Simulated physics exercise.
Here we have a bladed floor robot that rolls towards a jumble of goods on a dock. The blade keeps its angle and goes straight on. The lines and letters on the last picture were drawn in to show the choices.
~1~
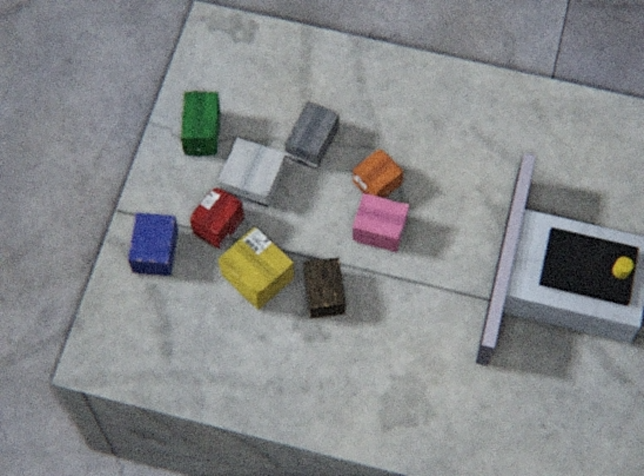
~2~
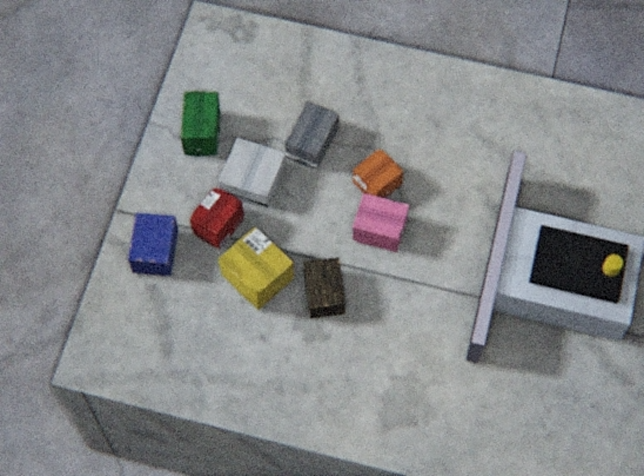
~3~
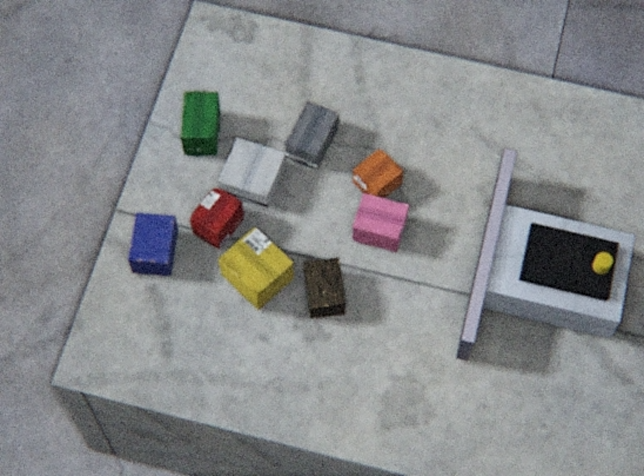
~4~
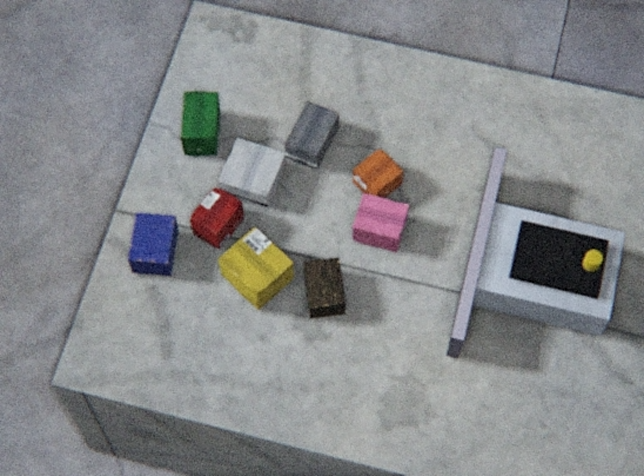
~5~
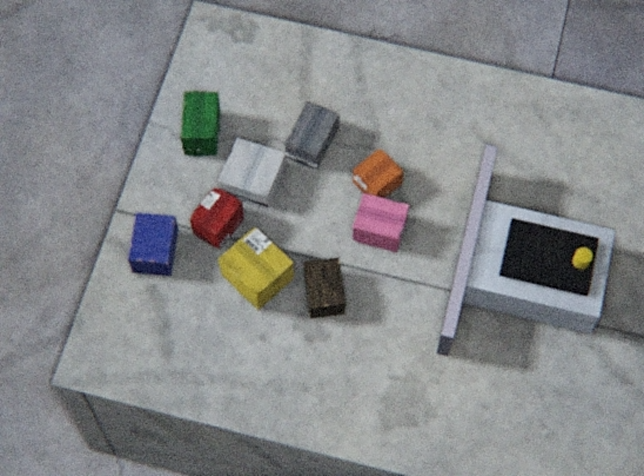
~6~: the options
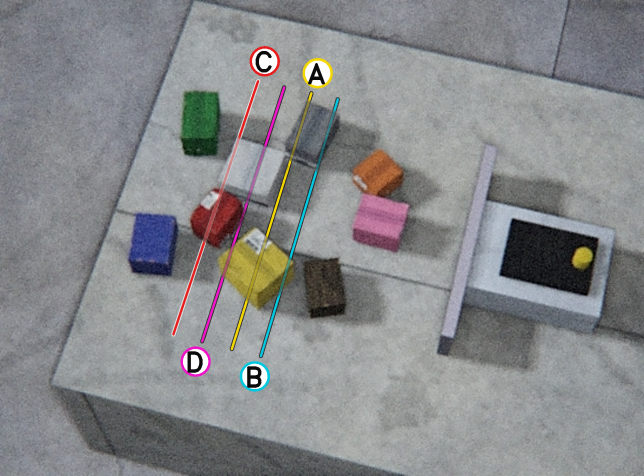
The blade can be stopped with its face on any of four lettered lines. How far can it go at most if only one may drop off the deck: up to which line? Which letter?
C is the last line within the limit.
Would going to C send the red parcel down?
No.
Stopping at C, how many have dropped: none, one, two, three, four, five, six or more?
In all, one.
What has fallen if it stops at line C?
It is the blue crate.
On the marked copy, A at (274, 215); B at (301, 221); C at (218, 202); D at (245, 208).
With C. Early on, robot (449, 232); orange parcel (361, 176); pink parcel (349, 216).
Further on, robot (357, 211); green box (194, 122); white box (221, 165).
At the end, robot (289, 195); blue crate over the edge; green box (158, 96); one fallen.
As for the rest, A is within the limit but short; B is within the limit but short; D is within the limit but short.
